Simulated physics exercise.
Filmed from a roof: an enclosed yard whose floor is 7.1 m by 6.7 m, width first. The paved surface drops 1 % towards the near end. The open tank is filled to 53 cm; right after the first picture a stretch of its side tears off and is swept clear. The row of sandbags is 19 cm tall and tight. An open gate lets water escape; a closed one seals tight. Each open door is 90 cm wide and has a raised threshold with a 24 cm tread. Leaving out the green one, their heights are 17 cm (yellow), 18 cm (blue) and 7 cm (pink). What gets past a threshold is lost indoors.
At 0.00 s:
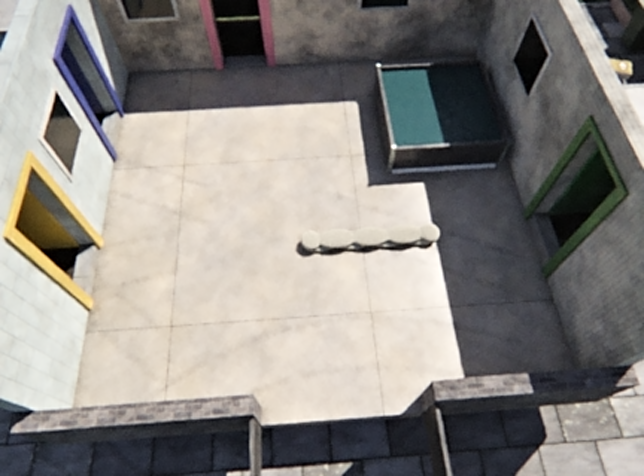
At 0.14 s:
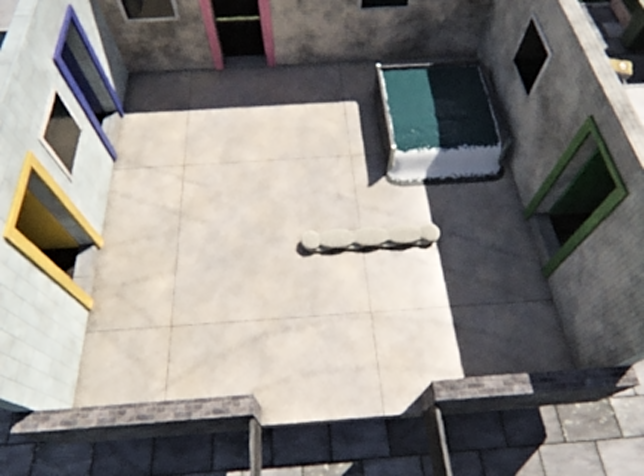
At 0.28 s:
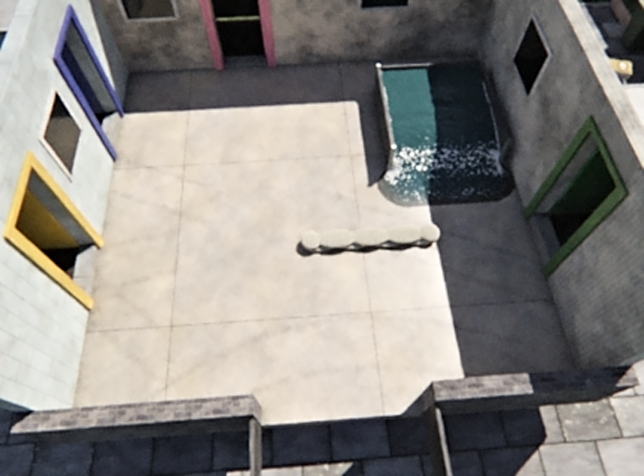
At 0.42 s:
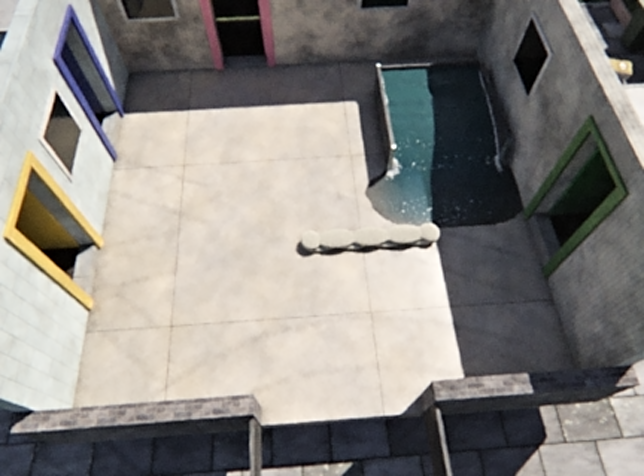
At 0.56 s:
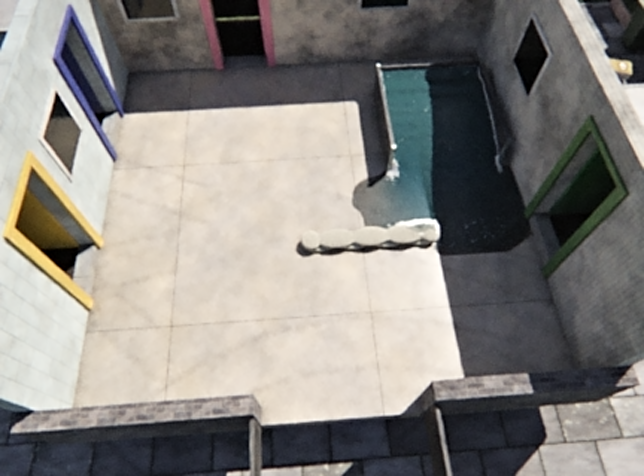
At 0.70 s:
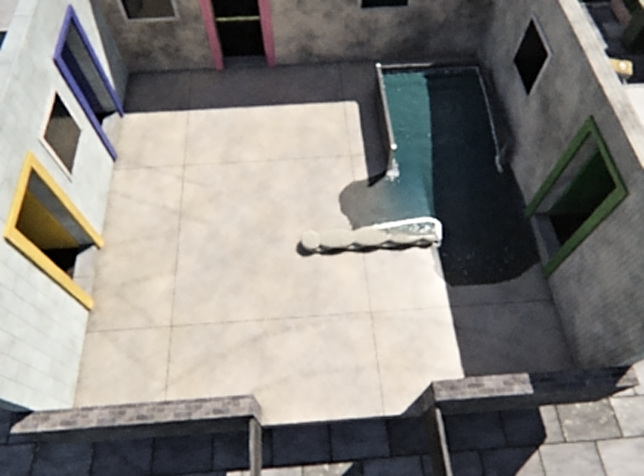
The video shows a walled yard where the near side of an open tank at the far right gives way, and water pours out, spreading nearer across the floor, meeting a low scalloped barrier and reaching the green door.
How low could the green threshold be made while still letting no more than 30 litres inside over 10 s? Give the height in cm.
Some 8 cm above the ground.
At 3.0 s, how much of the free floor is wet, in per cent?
Some 40 per cent of it.
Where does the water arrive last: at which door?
The pink one.
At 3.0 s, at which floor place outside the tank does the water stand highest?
Near (551, 384).
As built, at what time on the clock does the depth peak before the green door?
Around 1.8 s.
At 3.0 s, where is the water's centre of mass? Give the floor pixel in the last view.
Around (440, 244).
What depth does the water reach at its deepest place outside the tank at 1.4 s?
Up to some 31 cm.
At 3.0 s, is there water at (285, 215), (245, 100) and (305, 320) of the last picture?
In turn: Wet, not reached, under water.
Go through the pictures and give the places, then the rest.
In the first picture, still water, 53 cm deep, in the open tank at (439, 105); the green door at (563, 211) is dry.
In the second picture, the gap is at (446, 159), the front 0.3 m out at (396, 182); the back of the open tank holds 53 cm.
In the third picture, water pours out at (445, 160) and has run 0.7 m, to (403, 202); about 10 cm deep outside, 53 cm at the back.
In the fourth picture, water pours out at (445, 161) and has run 1.2 m, to (421, 225); about 8 cm deep outside, 53 cm at the back.
In the fifth picture, water pours out at (445, 161) and has run 1.7 m, to (445, 249); about 8 cm deep outside, 49 cm at the back.
In the sixth picture, the front is at (455, 280), 2.2 m from the gap at (445, 161); 4.8 m2 of floor is wet, 44 cm left at the back; water is at the green door at (563, 211).
After 1.4 s water covers 20 % of the floor, deepest (31 cm) near (418, 225); 13 cm at the green door, 0 litres in over its 24 cm threshold.
After 3.0 s water covers 40 % of the floor, deepest (34 cm) near (551, 384); 11 cm at the green door, 0 litres in over its 24 cm threshold.
After 10.0 s water covers 75 % of the floor, deepest (10 cm) near (71, 421); 4 cm at the green door, 0 litres in over its 24 cm threshold.
At the green door as built, the water arrived by 0.7 s and peaked near 15 cm at 1.8 s.
Run again over the same 10 s with other heights there, 47 litres in over 6.5 cm, 19 litres over 9 cm. The limit of 30 litres is kept from about 8 cm up.
